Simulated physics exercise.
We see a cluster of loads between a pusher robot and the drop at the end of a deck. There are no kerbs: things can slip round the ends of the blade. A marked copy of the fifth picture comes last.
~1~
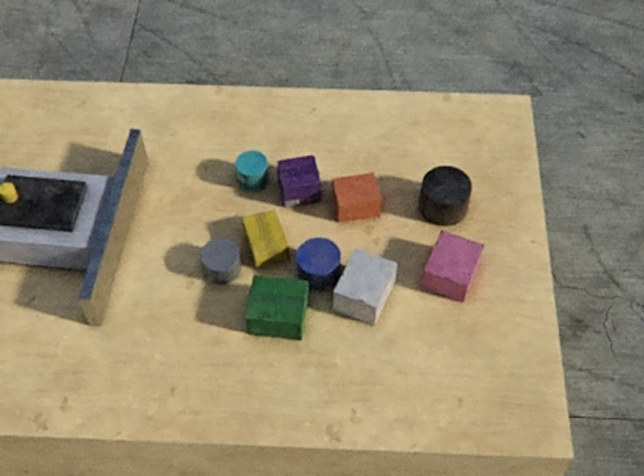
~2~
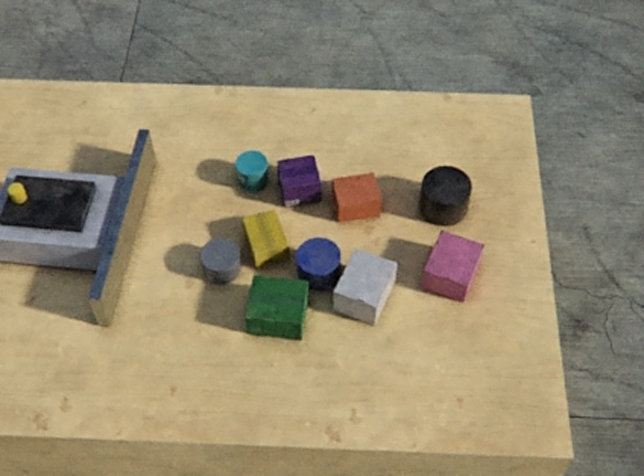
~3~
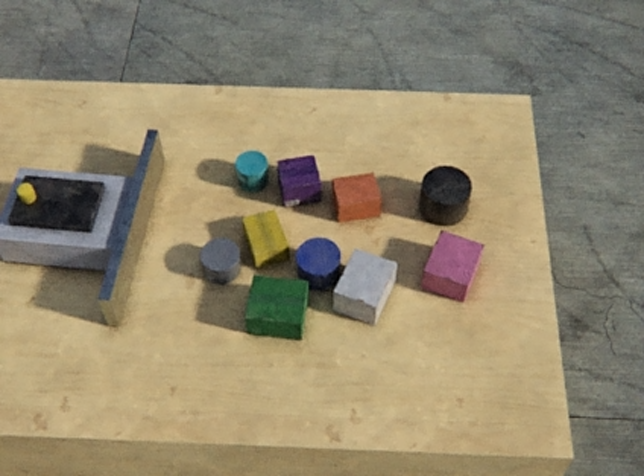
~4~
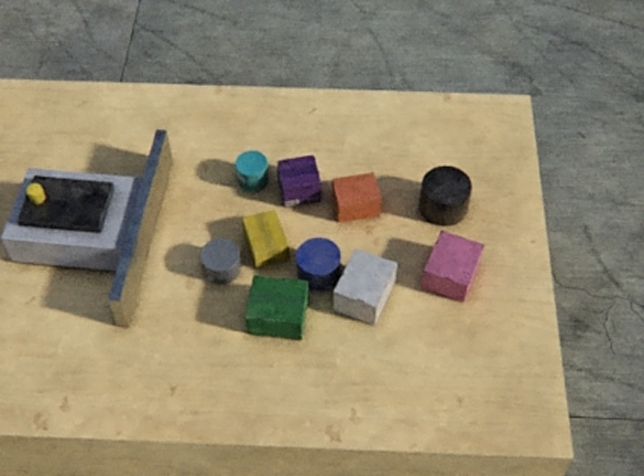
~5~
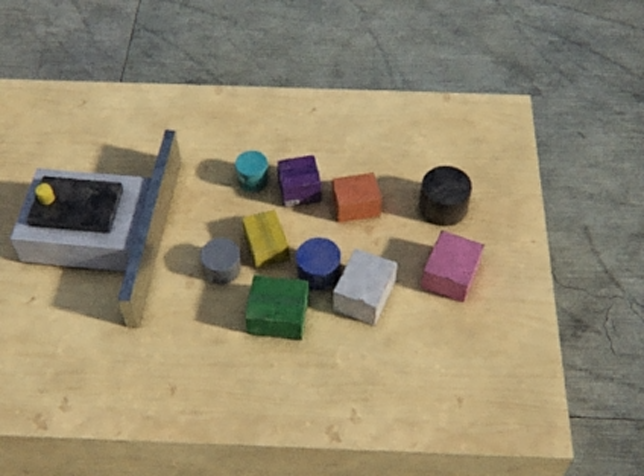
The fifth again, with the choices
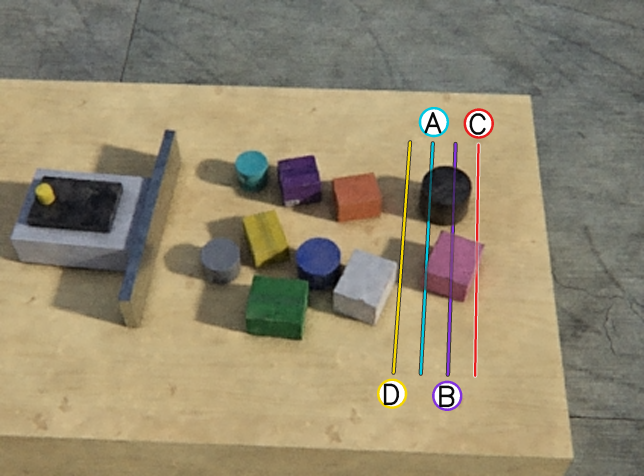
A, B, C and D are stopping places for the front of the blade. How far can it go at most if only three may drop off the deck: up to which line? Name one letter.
No farther than C.
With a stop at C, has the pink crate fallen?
Yes.
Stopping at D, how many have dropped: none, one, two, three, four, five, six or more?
The count is none.
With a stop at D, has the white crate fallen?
No.
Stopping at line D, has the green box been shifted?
Yes.
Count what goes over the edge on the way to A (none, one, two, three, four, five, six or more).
By then, none.
On the marked copy, A at (427, 248); B at (452, 249); C at (477, 250); D at (403, 247).
Taking C. A third of the way, robot (198, 208); turquoise pail (302, 161); green box (288, 308).
Two thirds of the way, robot (316, 212); pink crate (489, 261); white crate (469, 314).
When it is over, robot (409, 215); white crate over the edge; pink crate over the edge; two fallen.
As for the rest, A is within the limit but short; B is within the limit but short; D is within the limit but short.
